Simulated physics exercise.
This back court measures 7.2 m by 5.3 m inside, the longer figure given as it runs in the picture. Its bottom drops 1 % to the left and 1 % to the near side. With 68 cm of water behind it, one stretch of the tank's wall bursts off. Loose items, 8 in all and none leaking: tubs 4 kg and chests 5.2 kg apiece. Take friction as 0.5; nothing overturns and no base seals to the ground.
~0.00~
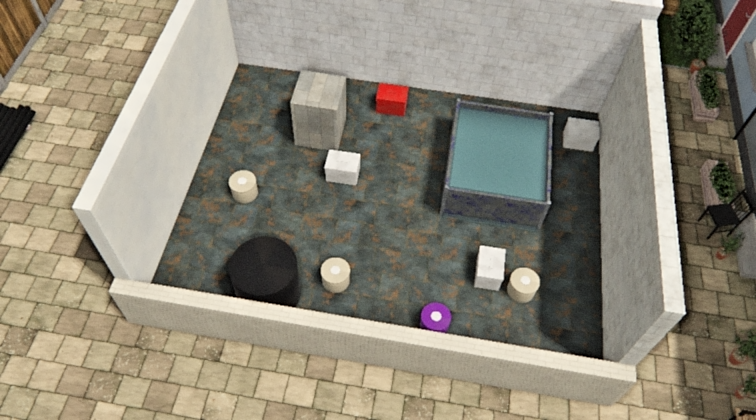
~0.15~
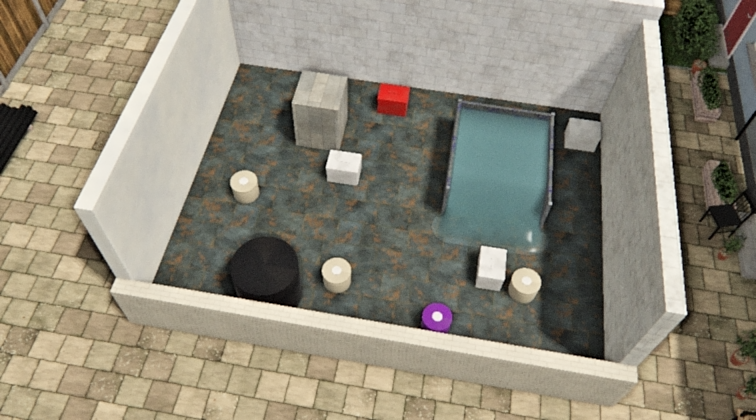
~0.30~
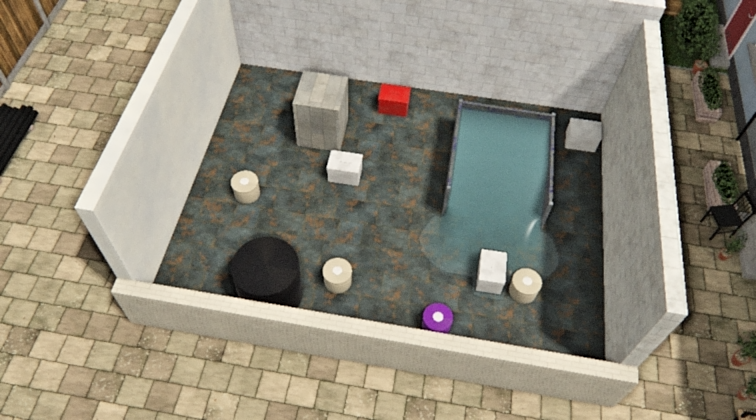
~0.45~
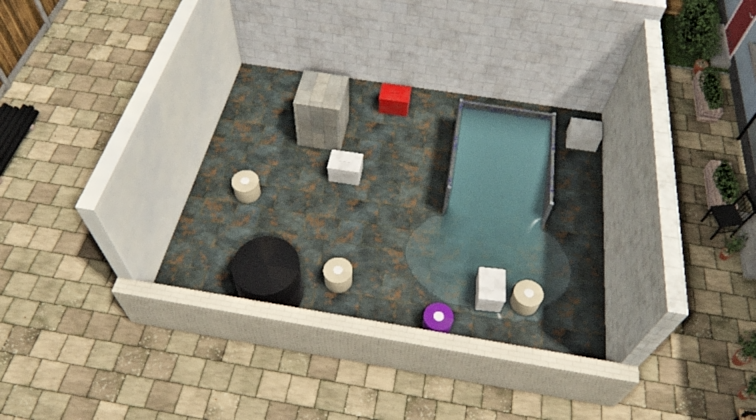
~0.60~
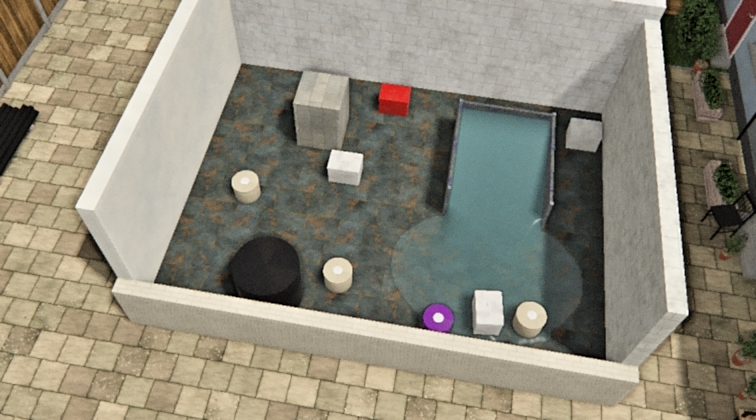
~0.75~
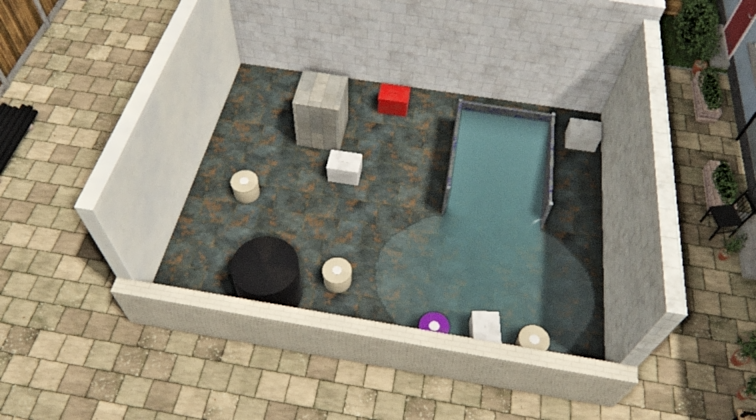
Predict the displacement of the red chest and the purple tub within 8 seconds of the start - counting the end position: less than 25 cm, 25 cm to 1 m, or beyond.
Red chest is nudged along; purple tub gets carried off.
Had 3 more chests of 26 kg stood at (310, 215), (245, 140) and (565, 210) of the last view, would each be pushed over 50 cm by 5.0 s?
In turn: Past it, under, past it.
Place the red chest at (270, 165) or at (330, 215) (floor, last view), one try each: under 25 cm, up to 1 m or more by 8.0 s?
In turn: It ends far away; it travels far.
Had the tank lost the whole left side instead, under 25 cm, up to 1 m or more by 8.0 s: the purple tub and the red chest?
Then the purple tub ends far away, the red chest travels far.
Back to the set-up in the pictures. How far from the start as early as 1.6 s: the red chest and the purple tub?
About 0 and 80 cm.
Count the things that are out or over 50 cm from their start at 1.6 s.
By then 3.
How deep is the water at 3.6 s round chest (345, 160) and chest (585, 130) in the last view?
About 4 and 1 cm.
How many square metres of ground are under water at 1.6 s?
Some 13 m2.
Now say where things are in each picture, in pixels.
In the first frame, the red chest at (393, 93), on the bottom; the purple tub at (436, 316) rests on the ground; water covers 3.1 m2; 0 of 8 have shifted.
In the second frame, the red chest at (394, 93), on the bottom; the purple tub at (438, 317) rests on the ground; water covers 4.0 m2; 0 of 8 have shifted.
In the third frame, the red chest at (395, 93), on the bottom; the purple tub at (438, 317), on the bottom; water covers 5.2 m2; 1 of 8 have shifted.
In the fourth frame, the red chest at (395, 93) rests on the ground; the purple tub at (439, 316), on the bottom; 6.6 m2 under water; 2 of 8 have shifted.
In the fifth frame, the red chest at (395, 93) rests on the ground; the purple tub at (439, 318), on the bottom; water covers 8.3 m2; 2 of 8 have shifted.
In the sixth frame, the red chest at (395, 93) rests on the ground; the purple tub at (434, 326) rests on the ground, 18 cm from its start; water covers 10.0 m2; 3 of 8 have shifted.
After 1.6 s the red chest is near (395, 93), 0.0 m from its start, aground; the purple tub is near (384, 311), 0.8 m from its start, afloat; 3 afloat.
After 3.6 s the red chest is near (395, 93), 0.0 m from its start, aground; the purple tub is near (286, 189), 3.4 m from its start, afloat; 4 afloat.
After 5.6 s the red chest is near (403, 78), 0.4 m from its start, aground; the purple tub is near (254, 75), 5.9 m from its start, afloat; 7 afloat.
After 8.0 s the red chest is near (367, 75), 0.6 m from its start, afloat; the purple tub is near (300, 90), 5.1 m from its start, afloat; 8 afloat.
